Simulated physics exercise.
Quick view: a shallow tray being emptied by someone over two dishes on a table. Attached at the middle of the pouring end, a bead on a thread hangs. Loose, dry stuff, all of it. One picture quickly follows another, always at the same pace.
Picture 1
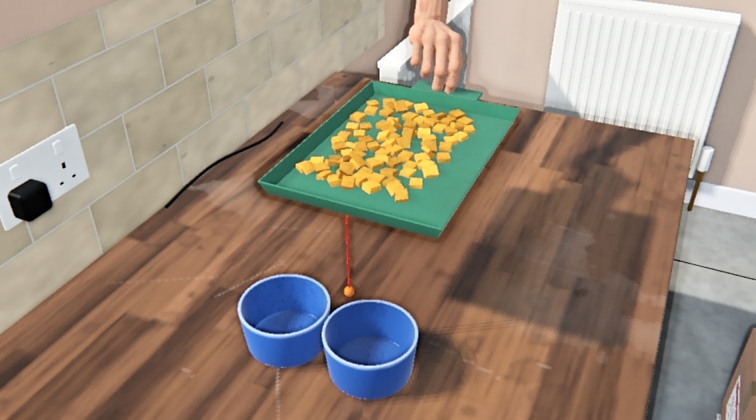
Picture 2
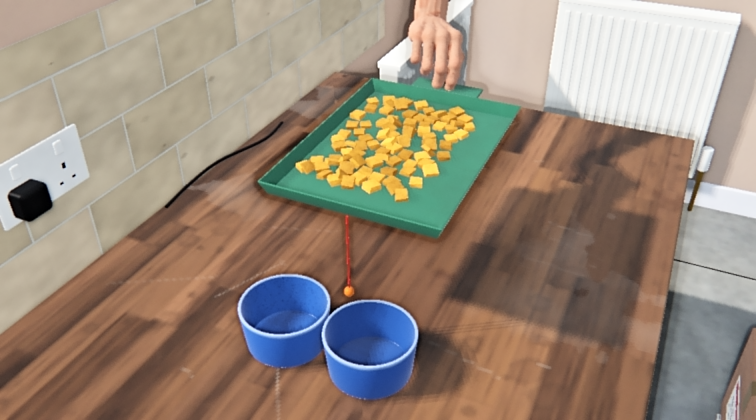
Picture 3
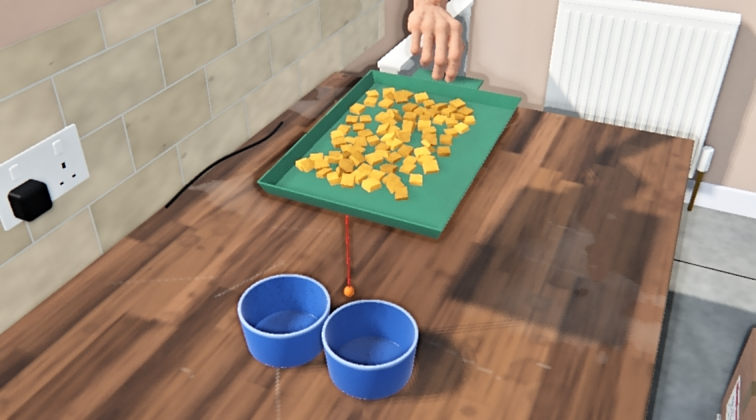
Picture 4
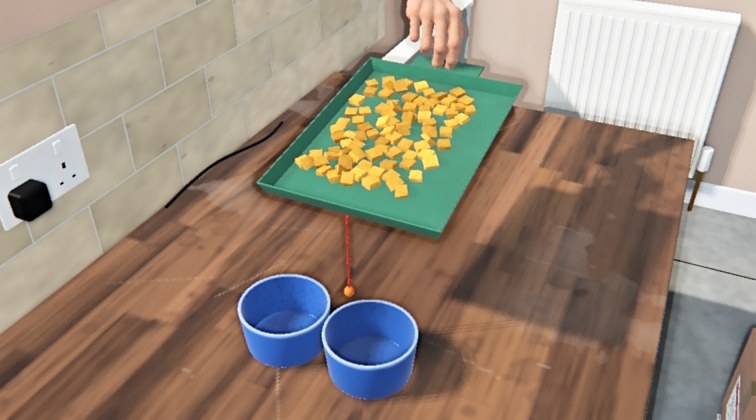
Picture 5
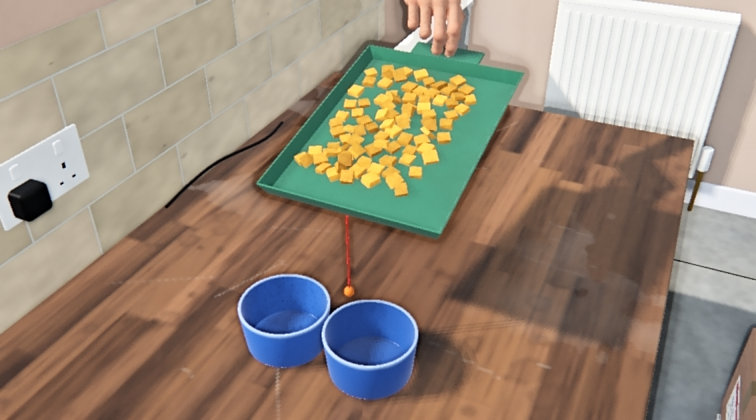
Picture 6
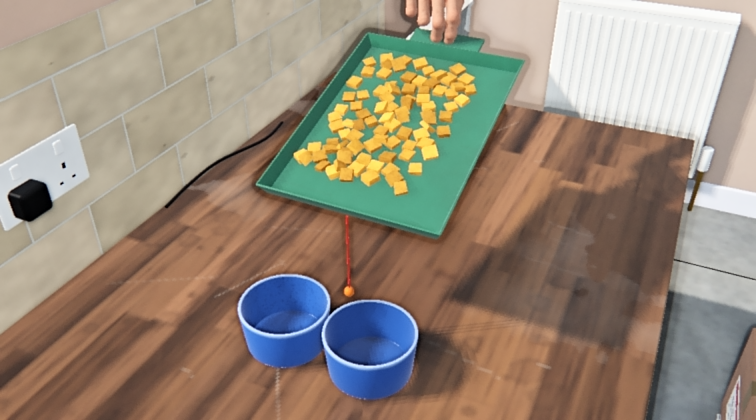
Kitchen worktop, a hand gradually raising the far end of a green tray of small orange-yellow pieces above two blue dishes.
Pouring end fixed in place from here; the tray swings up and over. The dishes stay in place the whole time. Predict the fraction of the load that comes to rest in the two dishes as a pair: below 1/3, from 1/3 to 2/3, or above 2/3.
Above 2/3.
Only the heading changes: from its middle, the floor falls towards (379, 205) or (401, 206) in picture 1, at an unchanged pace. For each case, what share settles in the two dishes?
So it's 70 percent with the first slope and 40 percent with the other.
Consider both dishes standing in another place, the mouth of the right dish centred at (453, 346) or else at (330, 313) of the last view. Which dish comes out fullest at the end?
Try one: The leftmost one; try two: The rightmost one.
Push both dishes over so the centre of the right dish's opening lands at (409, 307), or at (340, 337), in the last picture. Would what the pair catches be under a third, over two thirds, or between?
Position 1 - under a third; position 2 - above two thirds.
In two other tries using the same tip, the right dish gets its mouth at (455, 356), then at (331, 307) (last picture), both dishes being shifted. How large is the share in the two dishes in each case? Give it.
50 %, then 40 %.
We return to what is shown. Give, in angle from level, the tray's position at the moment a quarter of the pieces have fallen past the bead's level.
Near 80 degrees.
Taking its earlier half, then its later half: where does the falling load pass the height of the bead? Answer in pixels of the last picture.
First half (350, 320); second half (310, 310).
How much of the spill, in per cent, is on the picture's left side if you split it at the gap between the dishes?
It comes to 40 per cent or so.
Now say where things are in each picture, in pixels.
In the first picture, corners of the pouring end at (267, 180) and (438, 224), level; middle of the load at (389, 144), small crackers; left dish at (262, 348); right dish at (350, 379); bead on its thread at (349, 292).
In the second picture, corners of the pouring end at (266, 180) and (438, 224), level; middle of the load at (389, 142).
In the third picture, corners of the pouring end at (266, 180) and (437, 225), tipped barely, level across its low end; middle of the load at (389, 138).
In the fourth picture, corners of the pouring end at (266, 180) and (437, 226), tipped a little, level across its low end; middle of the load at (389, 131).
In the fifth picture, corners of the pouring end at (265, 181) and (437, 227), tipped a little, level across its low end; middle of the load at (388, 125).
In the sixth picture, corners of the pouring end at (264, 181) and (436, 228), tipped clearly, level across its low end; middle of the load at (387, 118); left dish at (262, 348); right dish at (350, 379).
Soon after the last picture, tray tipped steeply; nearly all on the tray; a stray few in the air.
A little later, tray tipped right over; about a third on the tray; about a quarter in the right dish; a small part in the left dish; a small part outside both; about a quarter in the air.
Later still, tray tipped past a quarter turn; about half in the right dish; about a third in the left dish; about a quarter outside both.
At rest, tray tipped past a quarter turn; about half in the right dish; about a third in the left dish; about a quarter outside both.
